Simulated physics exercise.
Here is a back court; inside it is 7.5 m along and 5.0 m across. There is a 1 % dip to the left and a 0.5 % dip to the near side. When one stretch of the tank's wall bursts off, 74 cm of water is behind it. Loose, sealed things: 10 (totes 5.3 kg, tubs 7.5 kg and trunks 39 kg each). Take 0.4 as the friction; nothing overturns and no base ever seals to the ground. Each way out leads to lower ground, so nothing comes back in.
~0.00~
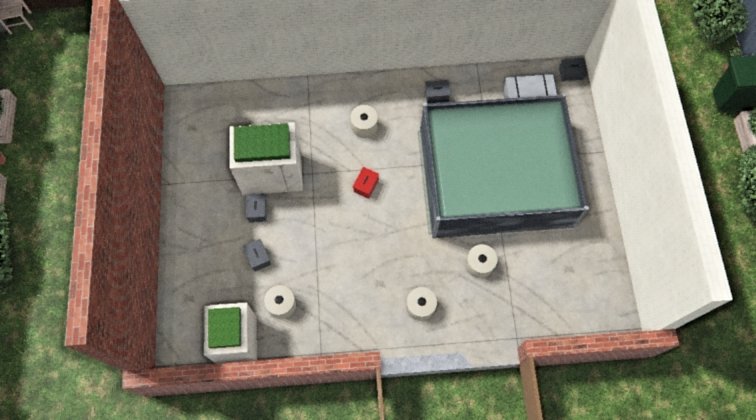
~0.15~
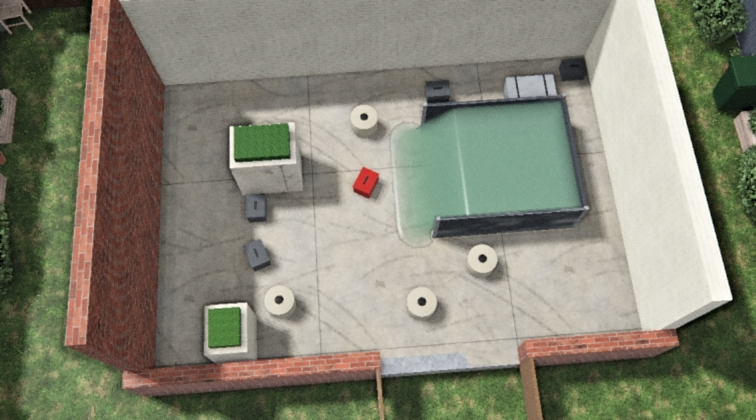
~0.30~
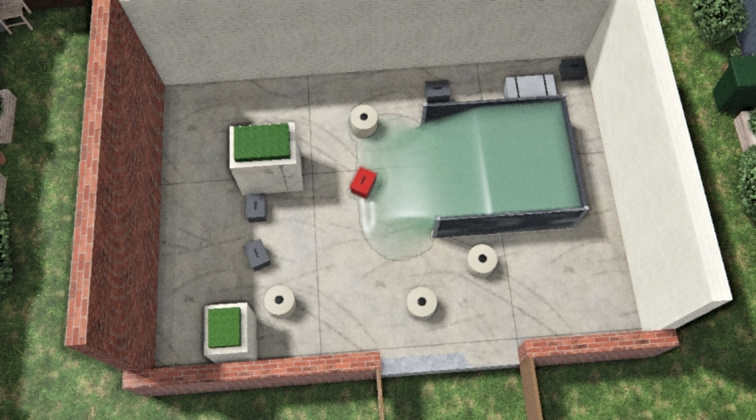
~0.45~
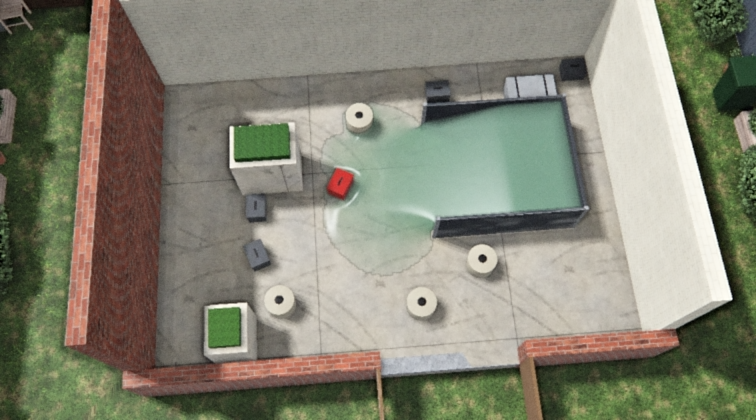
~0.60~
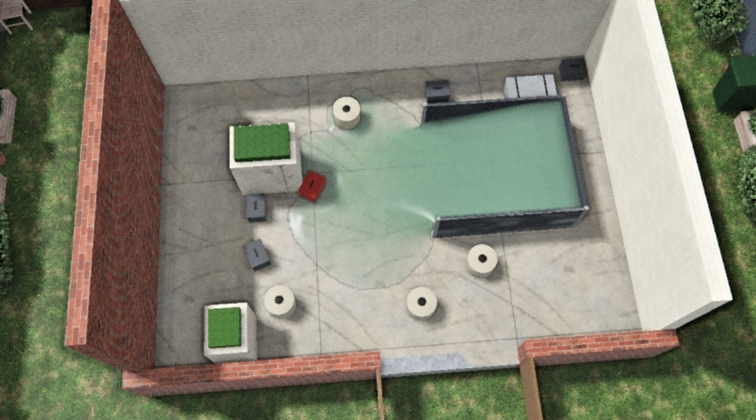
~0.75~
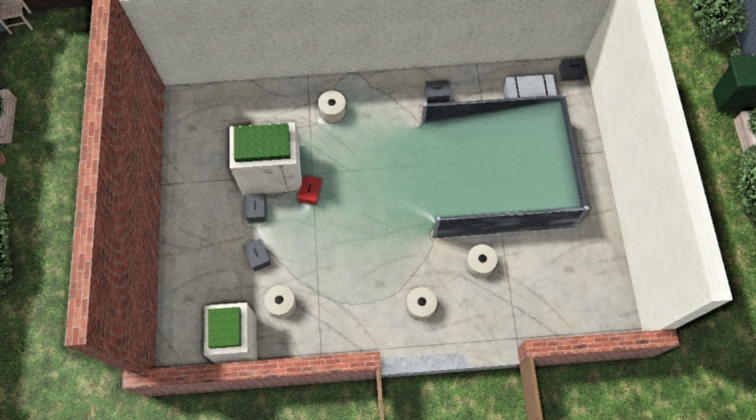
Green water bursts from the tank's left side and pushes a red box left.
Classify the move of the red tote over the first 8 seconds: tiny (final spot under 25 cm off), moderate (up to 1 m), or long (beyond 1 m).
Long.
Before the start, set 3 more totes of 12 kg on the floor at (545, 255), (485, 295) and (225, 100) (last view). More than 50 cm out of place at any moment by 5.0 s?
First inside the limit, then inside the limit, then outside the limit.
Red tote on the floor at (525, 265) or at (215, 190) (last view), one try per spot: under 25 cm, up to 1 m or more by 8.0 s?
Results, in order: Displaced moderately, then borne far off.
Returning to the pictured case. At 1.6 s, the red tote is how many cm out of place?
Around 250 cm from the start by that time.
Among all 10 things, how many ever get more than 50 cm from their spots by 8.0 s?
It works out to 8.
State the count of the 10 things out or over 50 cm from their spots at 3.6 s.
The count is 5.
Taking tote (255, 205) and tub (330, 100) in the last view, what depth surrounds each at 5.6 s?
10 and 12 cm.
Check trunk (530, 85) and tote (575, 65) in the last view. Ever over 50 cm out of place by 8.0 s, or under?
In sequence - stayed below the line; stayed below the line.
After 1.6 s the red tote is near (220, 227), 2.4 m from its start, afloat; 0 of 10 are out; 2 afloat.
After 3.6 s the red tote is near (174, 267), 3.3 m from its start, afloat; 0 of 10 are out; 5 afloat.
After 5.6 s the red tote is near (247, 238), 2.1 m from its start, afloat; 0 of 10 are out; 4 afloat.
After 8.0 s the red tote is near (417, 300), 2.1 m from its start, afloat; 0 of 10 are out; 6 afloat.
